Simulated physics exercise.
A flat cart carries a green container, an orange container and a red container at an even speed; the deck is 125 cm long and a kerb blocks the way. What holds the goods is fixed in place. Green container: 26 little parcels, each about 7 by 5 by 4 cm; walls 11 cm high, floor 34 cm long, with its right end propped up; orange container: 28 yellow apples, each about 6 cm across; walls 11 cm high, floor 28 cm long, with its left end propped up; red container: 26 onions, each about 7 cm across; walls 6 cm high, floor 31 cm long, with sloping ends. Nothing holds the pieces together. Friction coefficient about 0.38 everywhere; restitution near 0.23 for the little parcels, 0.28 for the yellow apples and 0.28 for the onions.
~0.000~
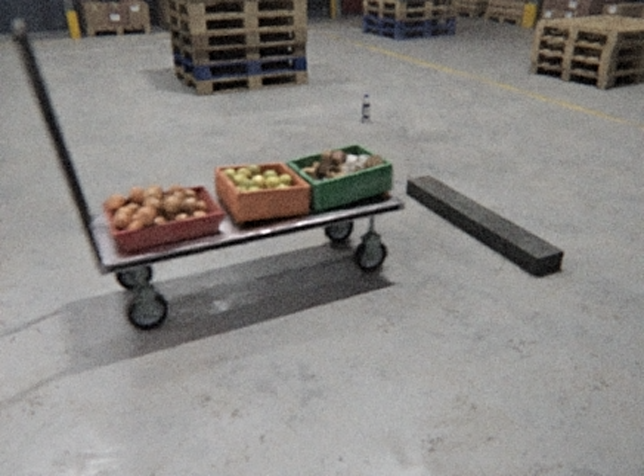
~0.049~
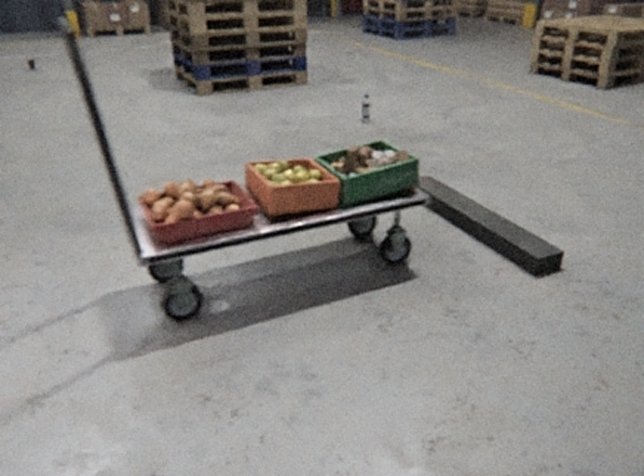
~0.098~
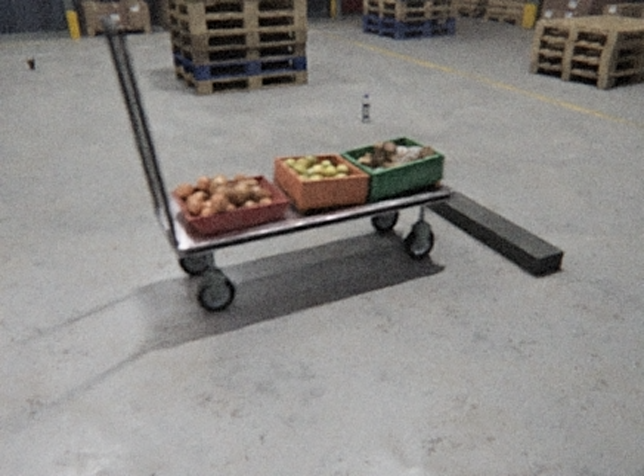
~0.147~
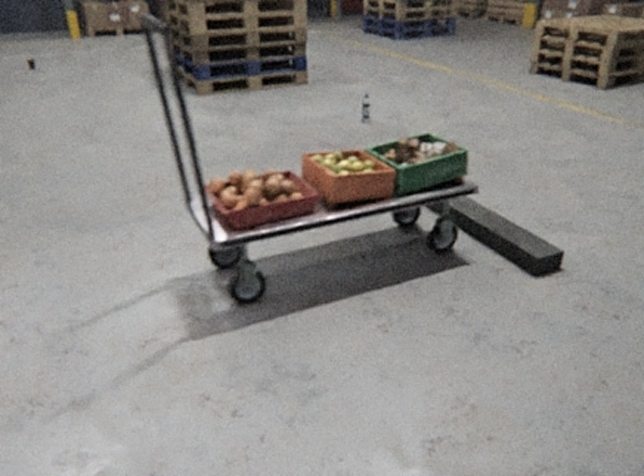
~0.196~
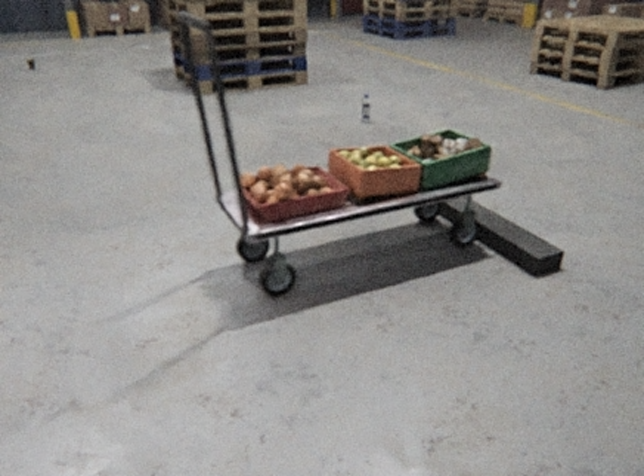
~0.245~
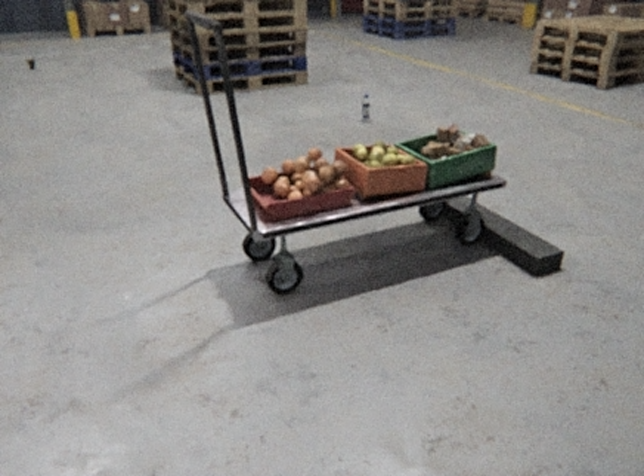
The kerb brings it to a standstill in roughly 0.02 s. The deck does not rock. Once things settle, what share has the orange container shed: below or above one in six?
It sheds less than a sixth of them.
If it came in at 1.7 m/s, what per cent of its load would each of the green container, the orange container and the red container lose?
In that case green container 0, orange container 0, red container 30 per cent.
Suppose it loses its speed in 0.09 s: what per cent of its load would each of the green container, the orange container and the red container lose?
Then green container 0, orange container 0, red container 40 per cent.
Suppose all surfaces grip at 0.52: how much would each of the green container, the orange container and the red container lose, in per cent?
In that case green container 10, orange container 10, red container 40 per cent.
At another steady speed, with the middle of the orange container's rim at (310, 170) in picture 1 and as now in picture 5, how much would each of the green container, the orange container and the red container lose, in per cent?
Then green container 0, orange container 0, red container 20 per cent.
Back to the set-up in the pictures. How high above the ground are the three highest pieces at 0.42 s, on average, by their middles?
About 66 cm.
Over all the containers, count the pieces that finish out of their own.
About 16.
After 0.30 s, the green container has all 26, the orange container has all 28 and the red container is down by 2 of 26.
After 0.42 s, the green container is down by 1 of 26, the orange container has all 28 and the red container is down by 11 of 26.
After 0.65 s, the green container is down by 2 of 26, the orange container is down by 1 of 28 and the red container is down by 12 of 26.
Final count (at 1.15 s), the green container is down by 2 of 26, the orange container is down by 1 of 28 and the red container is down by 12 of 26. Asked share, 1 of 28, 4 per cent.
